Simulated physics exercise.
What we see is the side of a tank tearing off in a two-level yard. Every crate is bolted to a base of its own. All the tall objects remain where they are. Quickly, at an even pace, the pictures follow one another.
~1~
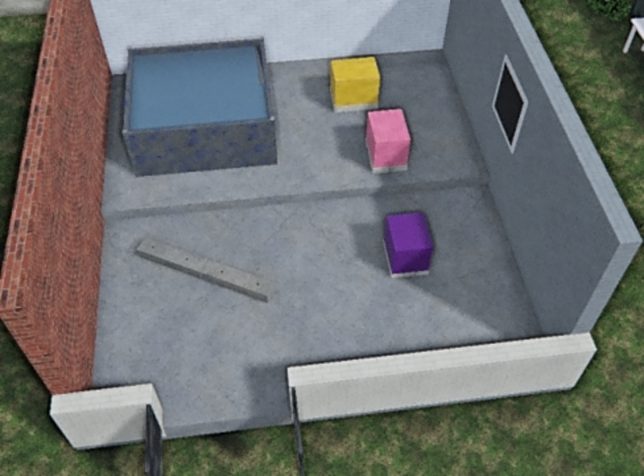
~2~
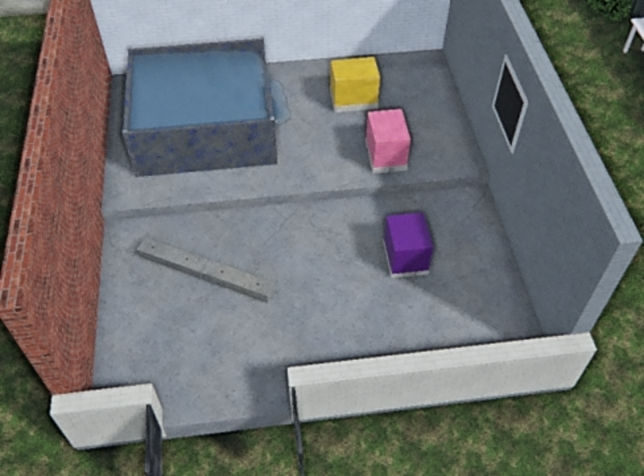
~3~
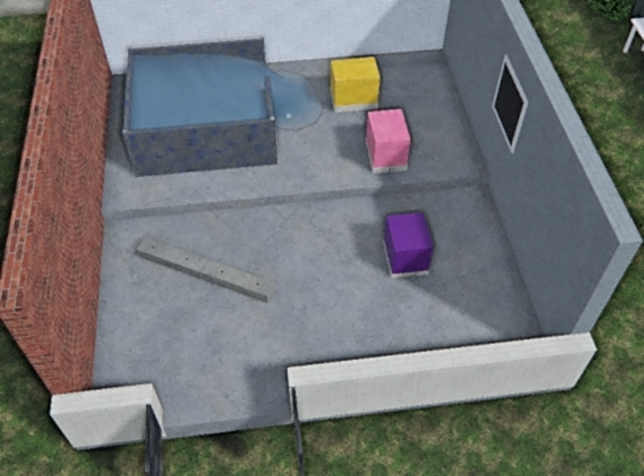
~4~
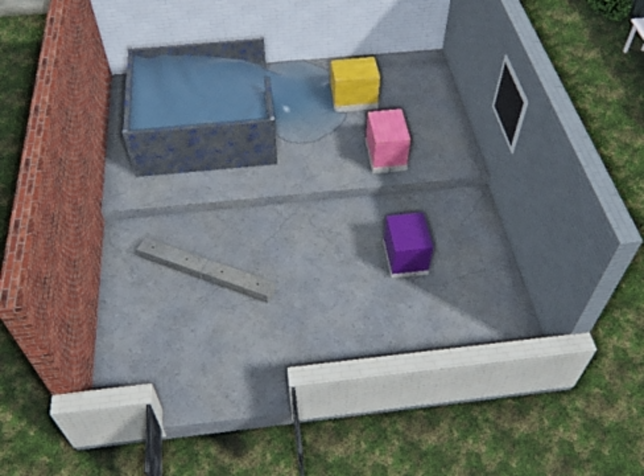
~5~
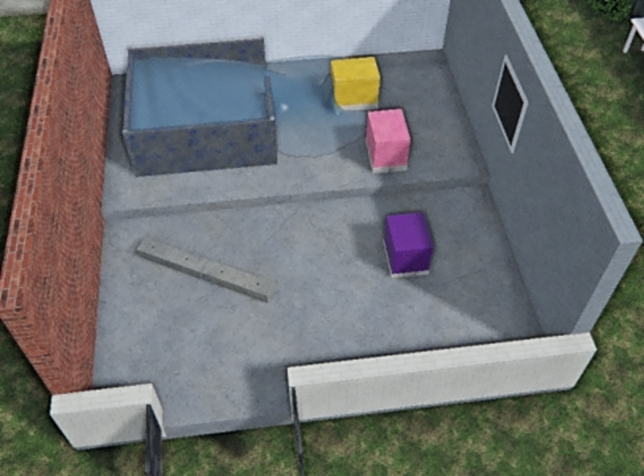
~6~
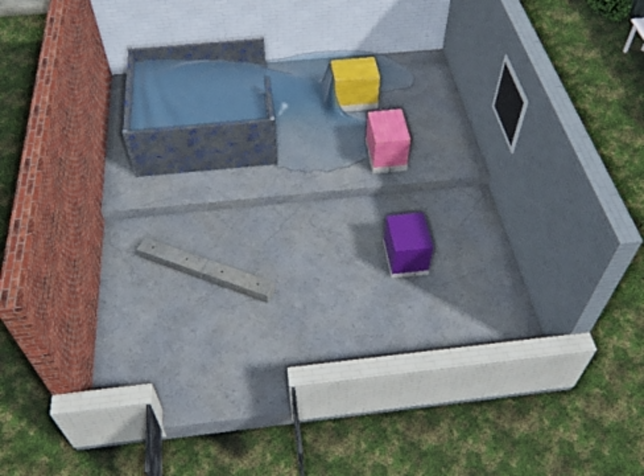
The clip shows a water-filled tank in a walled yard, where water pours out through its right side and spreads steadily rightward across the upper level of grey floor, reaching around the yellow block and then the pink block.
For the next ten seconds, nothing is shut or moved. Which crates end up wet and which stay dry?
The yellow crate is within reach, the pink crate is within reach, the purple crate is within reach.
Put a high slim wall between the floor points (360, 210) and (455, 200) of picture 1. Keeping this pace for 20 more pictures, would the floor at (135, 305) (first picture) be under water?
Verdict: No water.
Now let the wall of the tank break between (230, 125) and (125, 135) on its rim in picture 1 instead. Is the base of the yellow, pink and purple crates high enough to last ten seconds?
Then the yellow crate is untouched, the pink crate is untouched and the purple crate gets flooded.
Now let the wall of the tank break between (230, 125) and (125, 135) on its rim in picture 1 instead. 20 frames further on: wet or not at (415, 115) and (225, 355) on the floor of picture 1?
In turn: Not flooded, awash.
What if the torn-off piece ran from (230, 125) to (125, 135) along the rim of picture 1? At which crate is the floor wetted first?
My pick is the purple-painted one.
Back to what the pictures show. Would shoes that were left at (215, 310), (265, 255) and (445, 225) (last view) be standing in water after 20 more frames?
Point one left clear, point two sodden, point three sodden.
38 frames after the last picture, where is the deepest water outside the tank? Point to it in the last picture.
Deepest spot: Around (480, 312).
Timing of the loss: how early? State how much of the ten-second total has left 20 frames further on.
About 0 per cent.
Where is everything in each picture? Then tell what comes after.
The first picture shows the water tank at (199, 87) is whole and still.
In the second picture, water pours out at (265, 89) and has run to a hidden place.
In the third picture, the front is at (317, 111), out from the gap at (265, 90).
In the fourth picture, water pours out at (265, 91) and has run to a hidden place.
In the fifth picture, water pours out at (265, 91) and has run to a hidden place.
In the sixth picture, the front is at (409, 76), out from the gap at (265, 91).
A moment on, water covers 20 % of the floor; the yellow crate water round its plinth, the pink crate water round its plinth, the purple crate not reached.
Next, water covers 40 % of the floor; the yellow crate water round its plinth, the pink crate water round its plinth, the purple crate water round its plinth.
Then, water covers 70 % of the floor; the yellow crate water round its plinth, the pink crate water round its plinth, the purple crate water round its plinth.
Later, water covers 85 % of the floor; the yellow crate water round its plinth, the pink crate water round its plinth, the purple crate water round its plinth.
In the end, water covers 90 % of the floor; the yellow crate was topped, the pink crate was topped, the purple crate was topped.
